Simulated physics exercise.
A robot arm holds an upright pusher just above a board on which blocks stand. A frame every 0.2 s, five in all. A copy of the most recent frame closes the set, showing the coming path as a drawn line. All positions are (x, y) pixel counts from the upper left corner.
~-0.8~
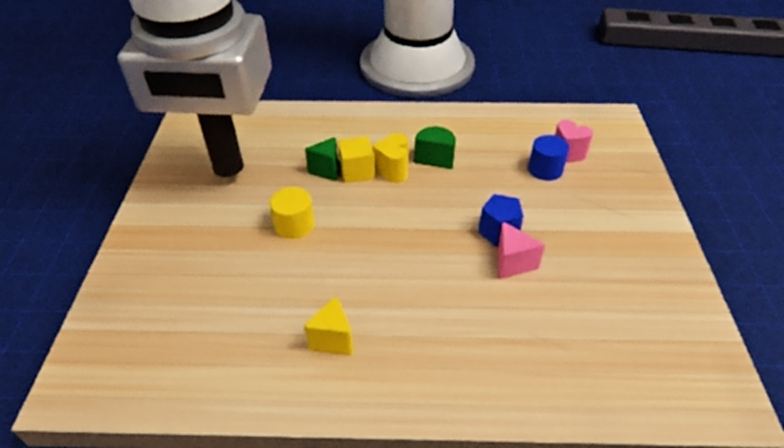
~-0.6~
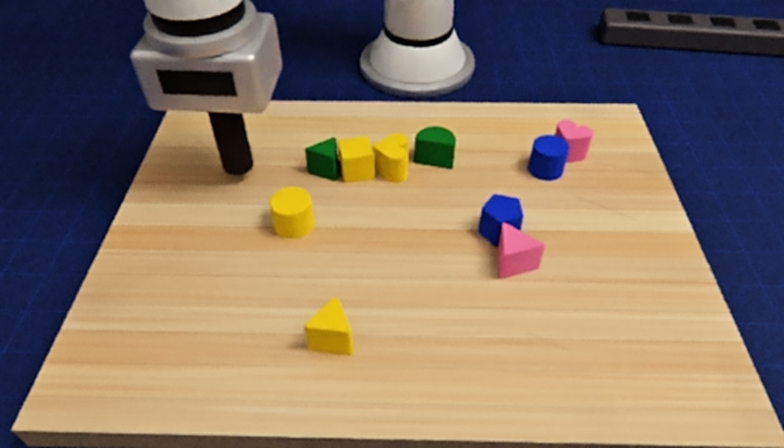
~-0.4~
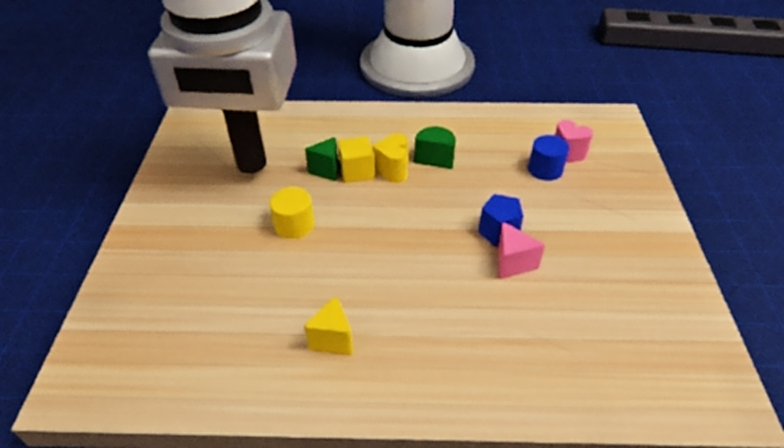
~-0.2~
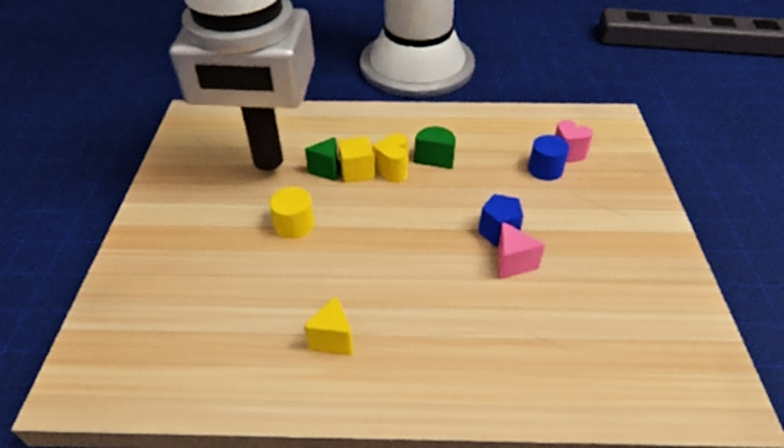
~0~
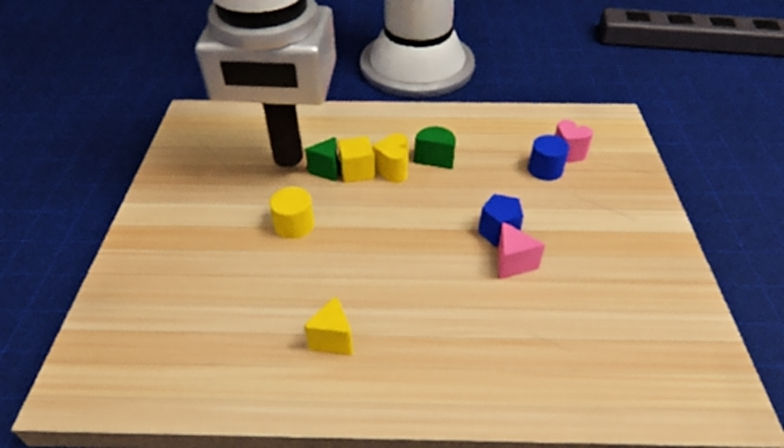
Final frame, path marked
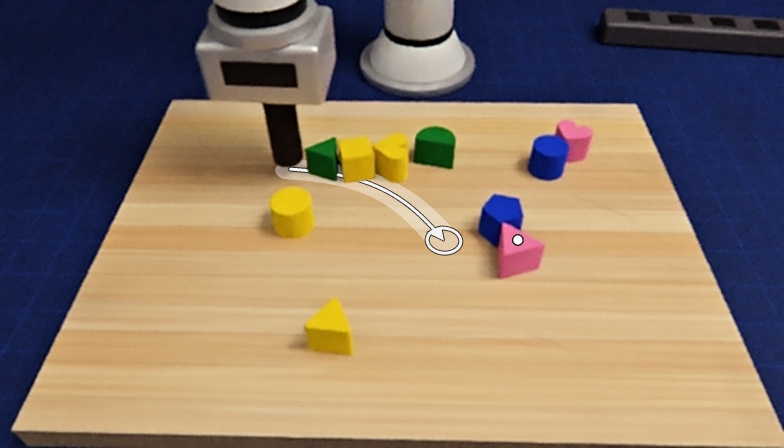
A robot arm holding a dark upright pusher slid a short way right along the back of a wooden board, drawing close to the green three-sided block, while all the colourful blocks stayed still.
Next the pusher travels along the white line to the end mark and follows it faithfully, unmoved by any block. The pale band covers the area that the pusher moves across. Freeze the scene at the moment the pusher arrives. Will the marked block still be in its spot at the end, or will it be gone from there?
That block is going to be left alone.
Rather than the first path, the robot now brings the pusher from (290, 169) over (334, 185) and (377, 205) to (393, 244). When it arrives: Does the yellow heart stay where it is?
I believe not.
The drawn path runs from (290, 169) by way of (350, 177) and (403, 201) to (444, 240); the dot is on the pink three-sided block.
On the path given first. One third of the way, pusher at (349, 166); green three-sided block at (362, 168), turned 15° anticlockwise; yellow square at (381, 148), turned 20° anticlockwise; yellow heart at (412, 141); green D-shaped block at (450, 132).
Two thirds of the way, pusher at (404, 191); green three-sided block at (393, 195), turned 65° clockwise; yellow square at (420, 154), turned 65° anticlockwise; yellow heart at (434, 136), turned 30° anticlockwise; green D-shaped block at (463, 129), turned 25° clockwise.
At the end, pusher at (445, 229); green three-sided block at (395, 199), turned 90° clockwise; yellow square at (420, 154), turned 65° anticlockwise; yellow heart at (434, 136), turned 30° anticlockwise; green D-shaped block at (463, 129), turned 25° clockwise; pink three-sided block not moved; blue circle not moved.
